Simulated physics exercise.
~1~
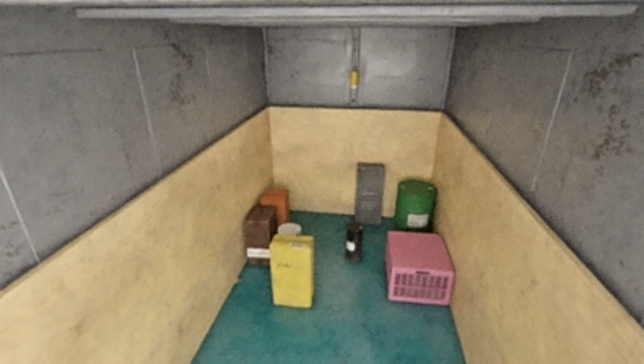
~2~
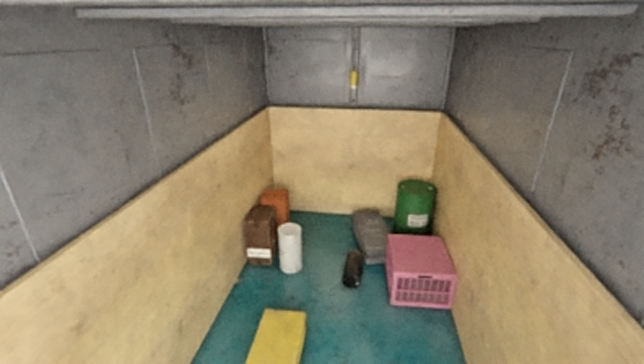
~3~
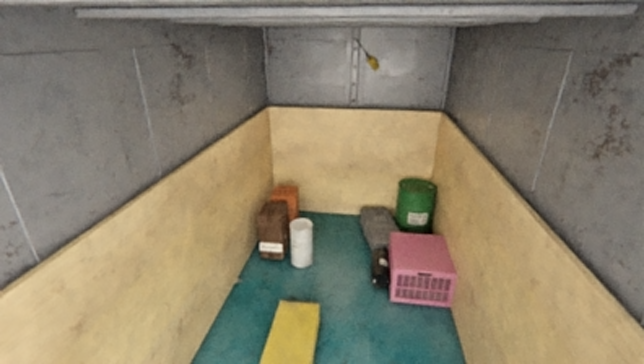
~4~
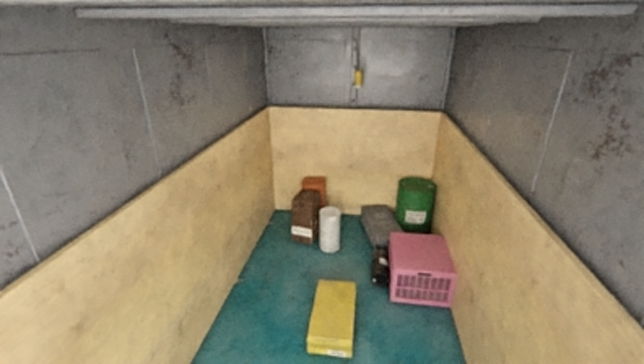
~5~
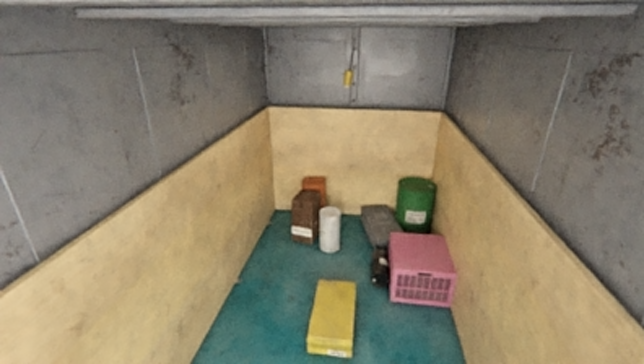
In a van's load bay, three upright items topple, then several things slide right and settle.
